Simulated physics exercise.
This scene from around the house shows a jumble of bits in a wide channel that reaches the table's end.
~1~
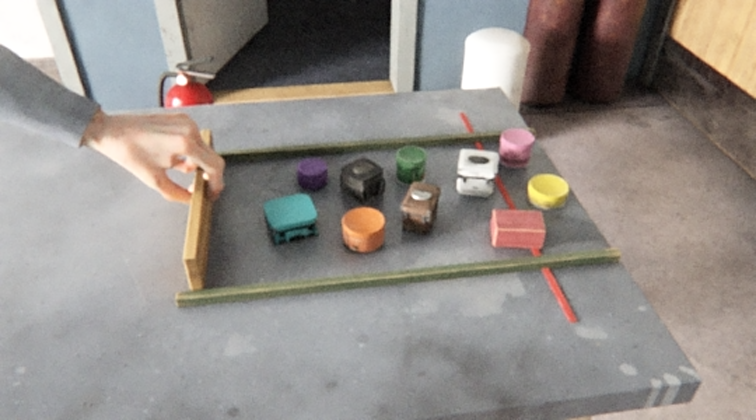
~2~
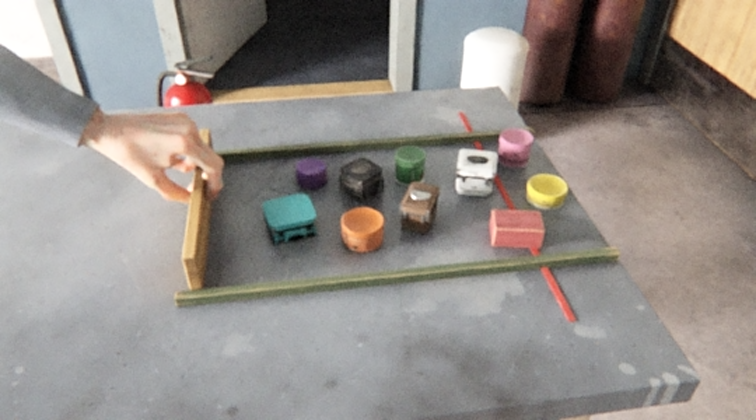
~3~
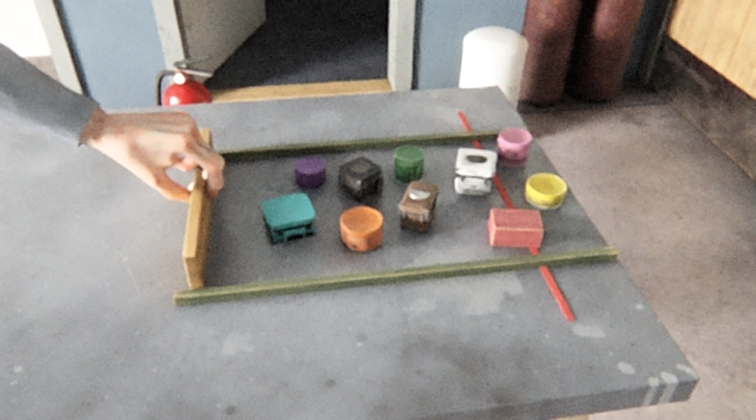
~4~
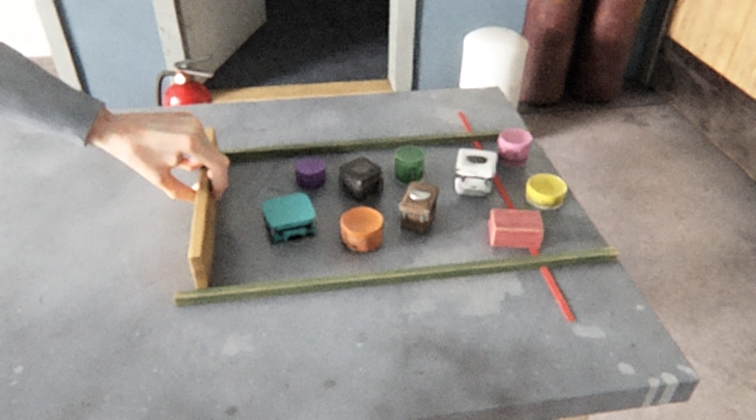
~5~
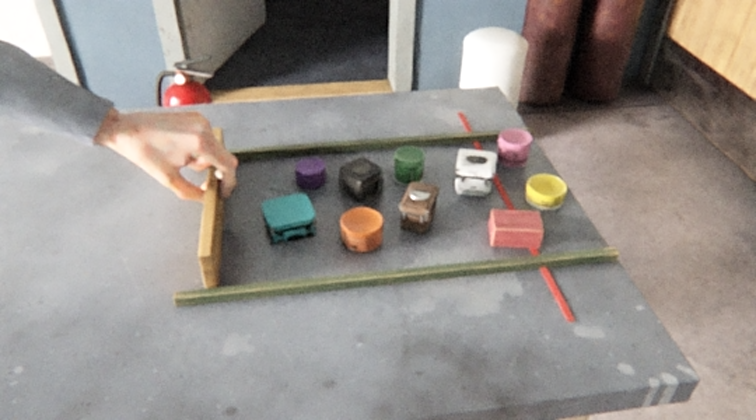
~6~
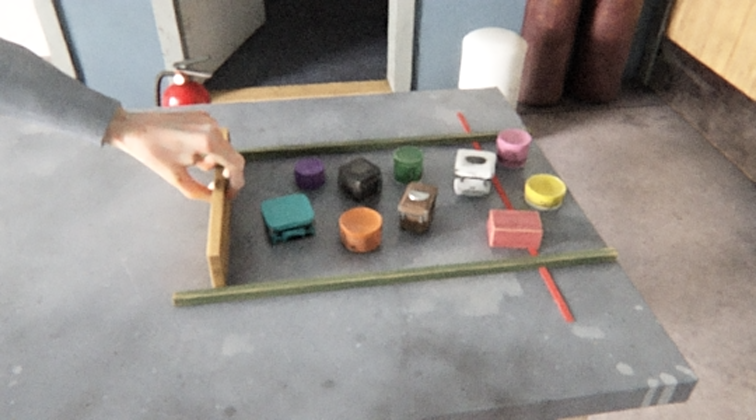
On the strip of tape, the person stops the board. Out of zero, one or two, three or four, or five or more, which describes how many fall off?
The answer is one or two.
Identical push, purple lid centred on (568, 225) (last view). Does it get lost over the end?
From that start, the object then does not stay.
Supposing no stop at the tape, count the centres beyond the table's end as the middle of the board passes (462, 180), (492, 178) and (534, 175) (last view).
First 0, then 1, then 5.
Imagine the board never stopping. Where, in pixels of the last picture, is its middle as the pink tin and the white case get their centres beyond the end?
The middle is at (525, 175) when it's the pink tin, and at (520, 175) when it's the white case.
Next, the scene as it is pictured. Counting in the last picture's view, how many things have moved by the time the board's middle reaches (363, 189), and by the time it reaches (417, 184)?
Respectively 5 and 7.
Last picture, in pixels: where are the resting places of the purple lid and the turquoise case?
Purple lid: About (495, 147); turquoise case: About (533, 200).
A little later, none off yet; yellow tin at rest near (545, 192); pink tin at rest near (513, 149); red block at rest near (514, 229).
When it is over, the number that fall off is one or two; down, yellow tin.
